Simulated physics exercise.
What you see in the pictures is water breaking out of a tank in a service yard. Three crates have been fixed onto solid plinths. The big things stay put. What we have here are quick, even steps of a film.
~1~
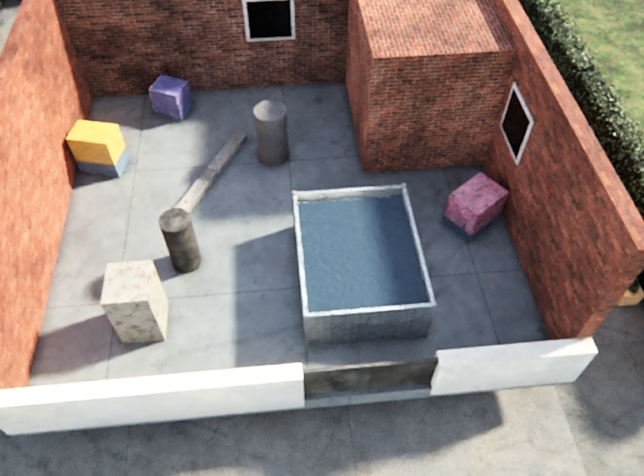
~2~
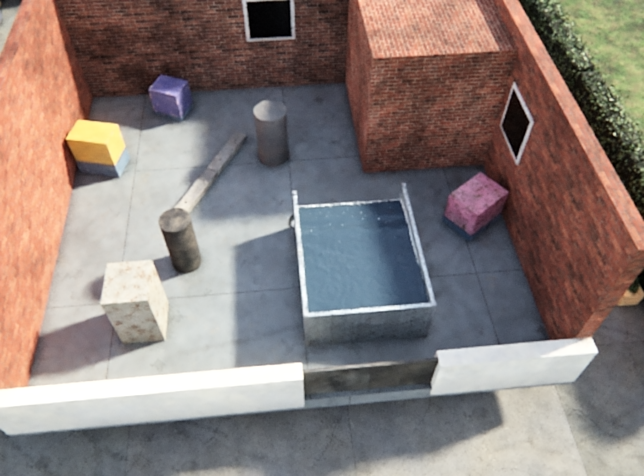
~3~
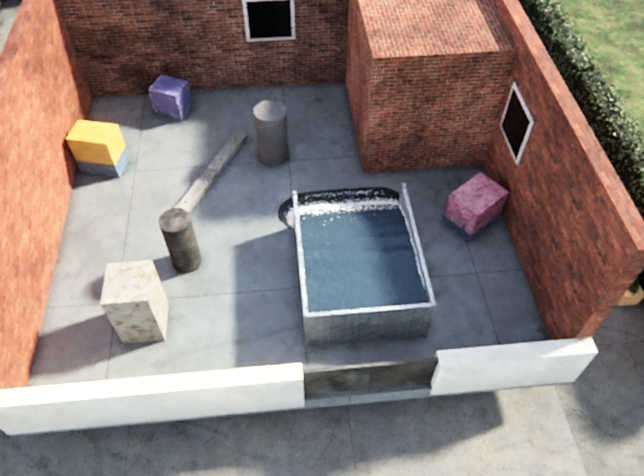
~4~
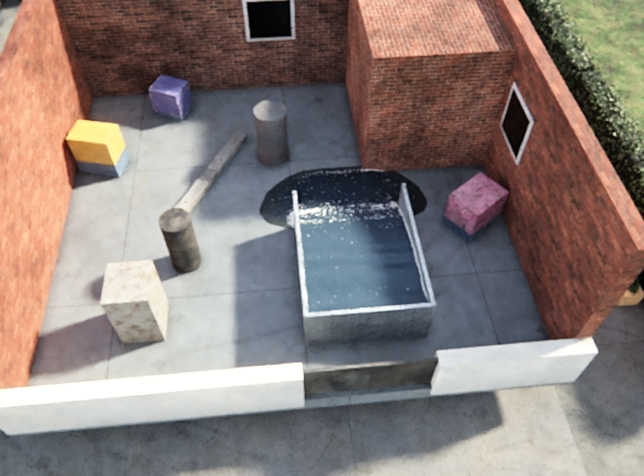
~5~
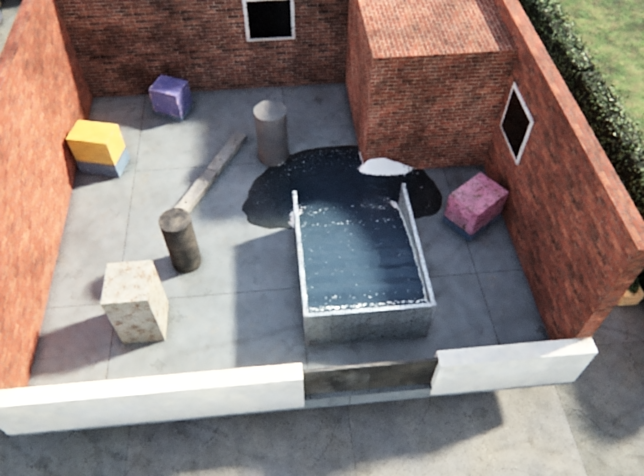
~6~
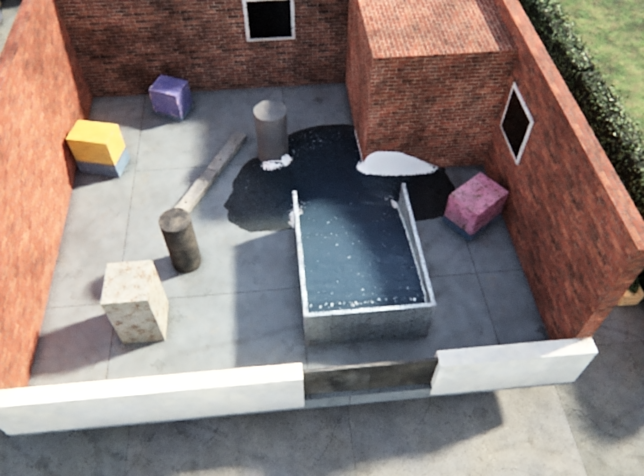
Water pouring out of the far side of a tank, spreading across a walled yard and reaching a brick wall and grey cylinder.
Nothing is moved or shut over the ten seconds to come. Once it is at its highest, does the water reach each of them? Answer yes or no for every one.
Yellow crate: No, it stays dry; pink crate: Yes, it gets wet; blue crate: Yes, it gets wet.
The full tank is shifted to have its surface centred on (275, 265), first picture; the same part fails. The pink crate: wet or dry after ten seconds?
The pink crate is untouched.
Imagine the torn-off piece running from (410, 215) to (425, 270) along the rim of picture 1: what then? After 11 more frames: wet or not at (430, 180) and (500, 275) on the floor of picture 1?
In the order asked: Swamped and swamped.
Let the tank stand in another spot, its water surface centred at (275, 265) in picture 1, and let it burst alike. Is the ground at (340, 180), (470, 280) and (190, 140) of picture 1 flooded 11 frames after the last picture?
Taking the three spots in order: Swamped, bare, swamped.
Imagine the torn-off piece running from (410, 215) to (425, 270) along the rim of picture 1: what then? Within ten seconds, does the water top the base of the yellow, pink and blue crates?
My guess is yellow remains untouched, pink goes wet, and blue remains untouched.
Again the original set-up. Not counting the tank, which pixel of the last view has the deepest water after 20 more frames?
Close to (185, 94), I'd say.
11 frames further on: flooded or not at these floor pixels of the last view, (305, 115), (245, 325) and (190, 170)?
First inundated, second spared, third inundated.
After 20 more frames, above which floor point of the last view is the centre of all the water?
Near (314, 170).
A moment on, water covers 25 % of the floor; the yellow crate not reached, the pink crate water round its plinth, the blue crate not reached.
Next, water covers 40 % of the floor; the yellow crate not reached, the pink crate water round its plinth, the blue crate water round its plinth.
Then, water covers 55 % of the floor; the yellow crate water round its plinth, the pink crate water round its plinth, the blue crate water round its plinth.
Later, water covers 85 % of the floor; the yellow crate water round its plinth, the pink crate water round its plinth, the blue crate water round its plinth.
In the end, water covers 100 % of the floor; the yellow crate stayed above the water, the pink crate was topped, the blue crate was topped.
